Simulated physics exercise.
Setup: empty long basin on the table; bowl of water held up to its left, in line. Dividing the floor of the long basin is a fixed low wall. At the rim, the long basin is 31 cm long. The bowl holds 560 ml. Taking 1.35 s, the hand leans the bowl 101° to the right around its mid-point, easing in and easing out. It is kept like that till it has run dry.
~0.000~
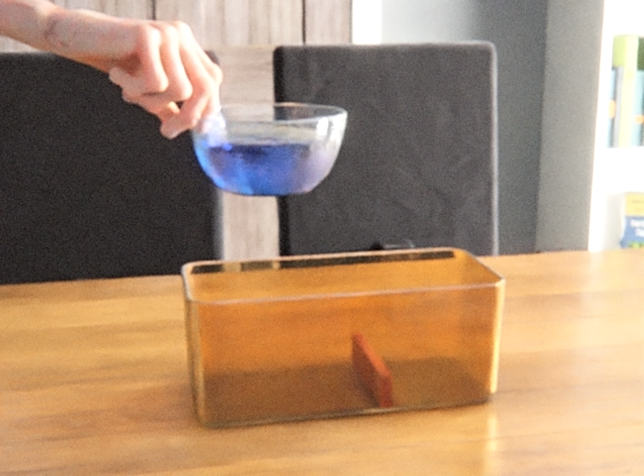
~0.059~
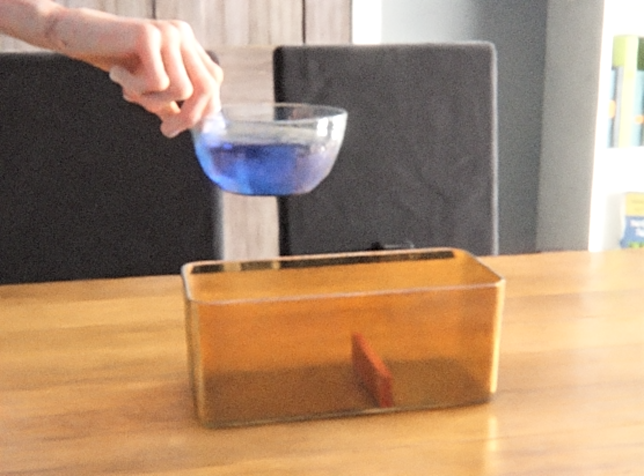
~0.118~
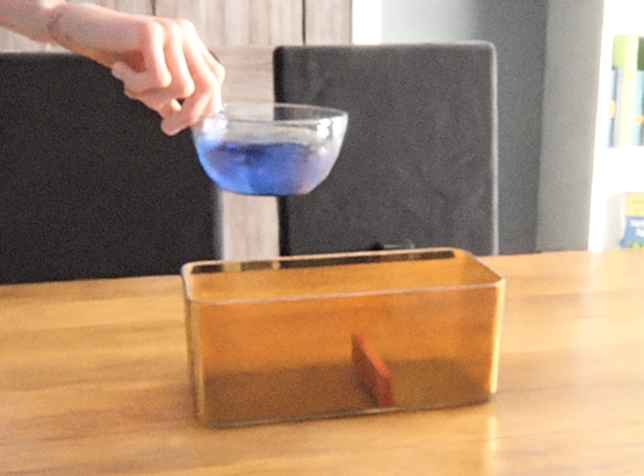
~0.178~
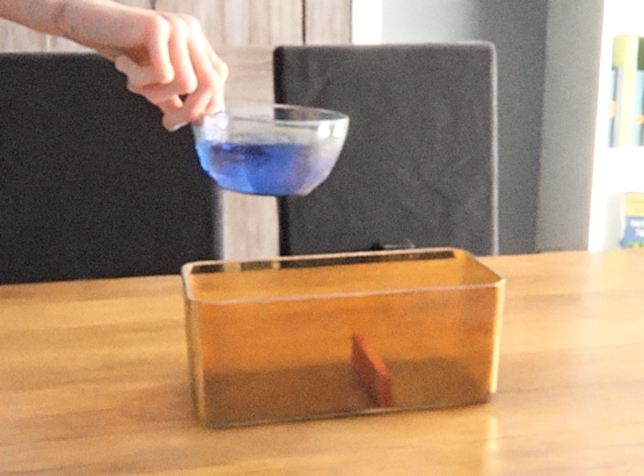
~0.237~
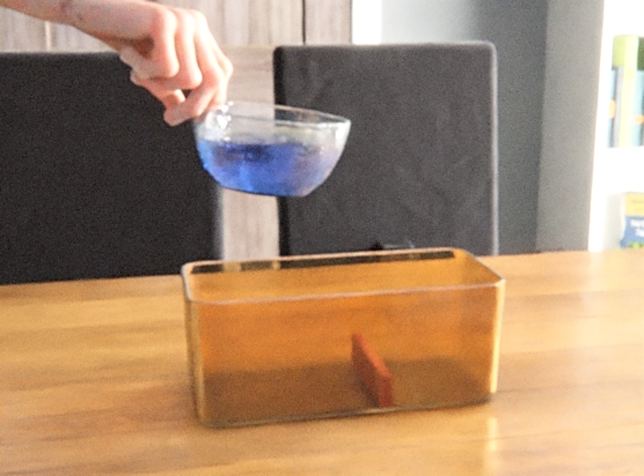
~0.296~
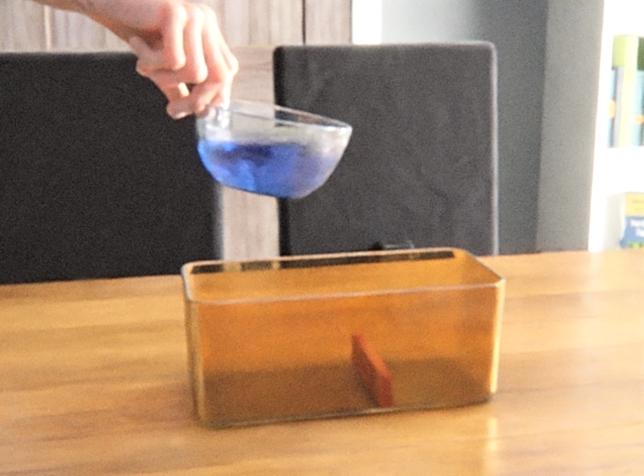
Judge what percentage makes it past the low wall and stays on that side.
Some 76 per cent makes it over and stays.
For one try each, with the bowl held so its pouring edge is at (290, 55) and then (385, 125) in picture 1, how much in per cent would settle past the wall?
First 45, then 85 per cent.
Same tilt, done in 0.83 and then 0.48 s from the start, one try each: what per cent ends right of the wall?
65 per cent first, 50 per cent second.
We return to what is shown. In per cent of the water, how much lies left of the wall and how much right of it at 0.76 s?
Left: Around 1. Right: Around 10.
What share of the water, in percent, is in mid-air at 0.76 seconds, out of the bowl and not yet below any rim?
Estimate: About 30 % of all of it.
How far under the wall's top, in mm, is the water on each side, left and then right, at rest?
It's around 30 mm on the left side and around 6 mm on the right side.
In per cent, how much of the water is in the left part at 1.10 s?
Roughly 12 per cent.
Then, 0.76 s in, the tilt is 61° and 59 per cent is still to pour, 1 is left of the wall and 10 right of it.
Then, 1.10 s in, the tilt is 93° and 6 per cent is still to pour, 13 is left of the wall and 73 right of it.
Then, 1.46 s in, the tilt is 101° and 0 per cent is still to pour, 23 is left of the wall and 77 right of it.
Then, 1.85 s in, the tilt is 101° and 0 per cent is still to pour, 23 is left of the wall and 76 right of it.
Finally, 23 per cent lies left of the wall, 76 right of it and 0 outside.
